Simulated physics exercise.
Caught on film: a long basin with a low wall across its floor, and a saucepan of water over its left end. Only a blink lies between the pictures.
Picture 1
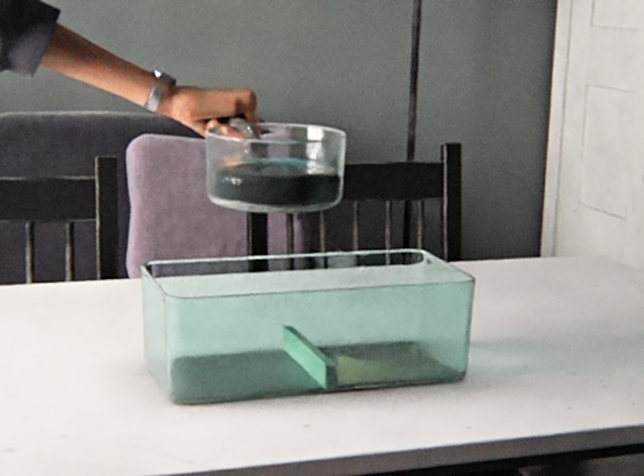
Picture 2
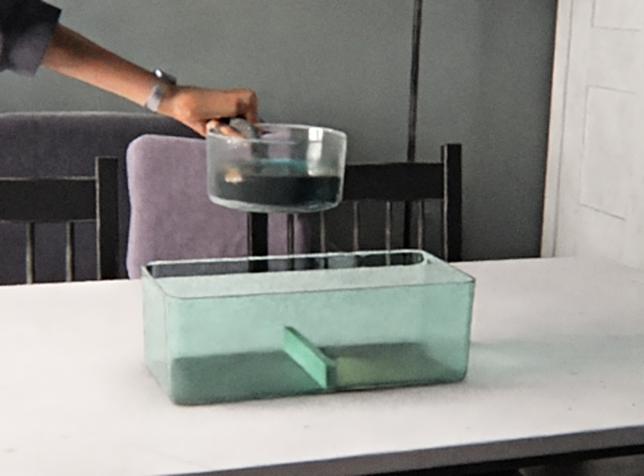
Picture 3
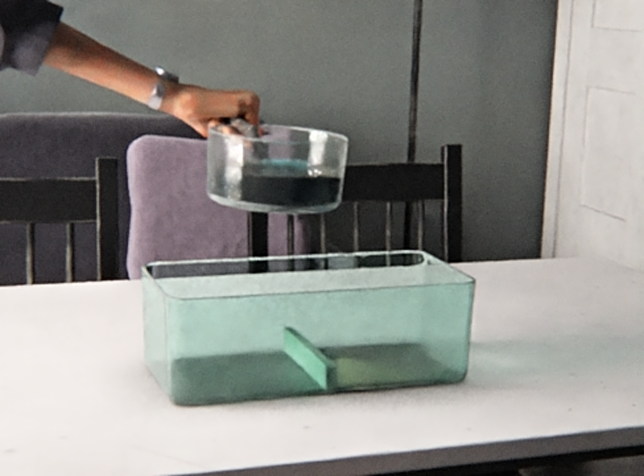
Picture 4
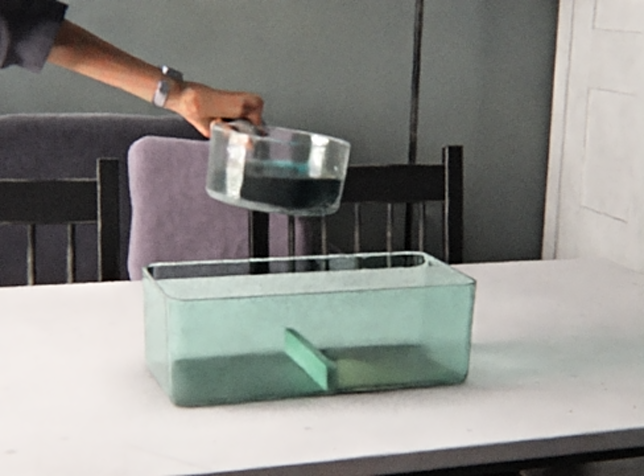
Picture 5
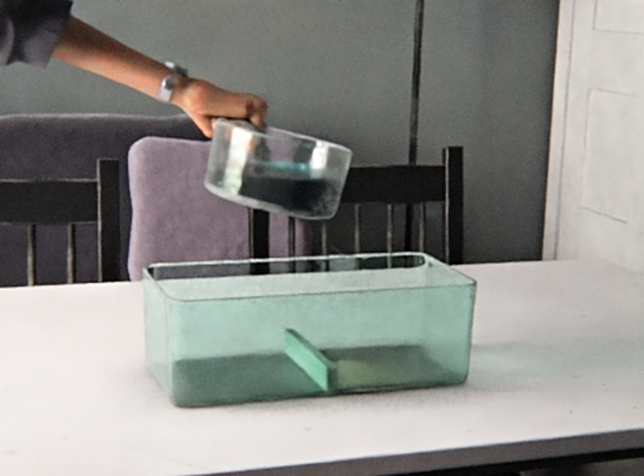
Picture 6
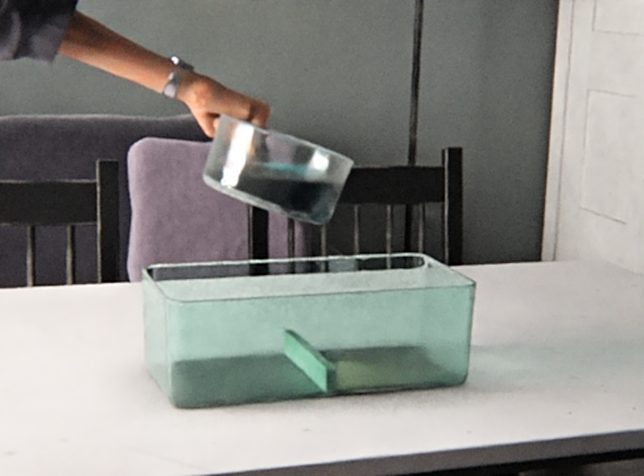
A hand held a clear glass pan of dark water above a long greenish basin with a low wall inside, then gradually tilted it down toward the right while the basin stayed still on the table.
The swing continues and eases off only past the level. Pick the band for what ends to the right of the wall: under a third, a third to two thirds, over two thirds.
It comes to above two thirds.
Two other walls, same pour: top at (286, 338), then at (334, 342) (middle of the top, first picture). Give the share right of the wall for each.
Near 90 % and 60 %.
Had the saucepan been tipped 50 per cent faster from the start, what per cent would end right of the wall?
Some 80 per cent.
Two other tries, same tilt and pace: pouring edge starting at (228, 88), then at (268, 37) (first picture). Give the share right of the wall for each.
The first gives 15 %, the second 50 %.
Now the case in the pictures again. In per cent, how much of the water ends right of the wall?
About 90 per cent.
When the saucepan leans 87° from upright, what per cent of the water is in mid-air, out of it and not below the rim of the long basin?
Close to 40 per cent.
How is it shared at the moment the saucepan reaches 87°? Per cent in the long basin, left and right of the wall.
The left part 0 per cent, the right part 15.
A moment on, the saucepan is tipped on its side and 44 per cent is still to pour, 0 is left of the wall and 16 right of it.
Next, the saucepan is tipped right over and 5 per cent is still to pour, 9 is left of the wall and 77 right of it.
Then the saucepan is tipped right over and 0 per cent is still to pour, 10 is left of the wall and 89 right of it.
Later the saucepan is tipped right over and 0 per cent is still to pour, 10 is left of the wall and 89 right of it.
In the end 10 per cent lies left of the wall, 88 right of it and 1 outside.
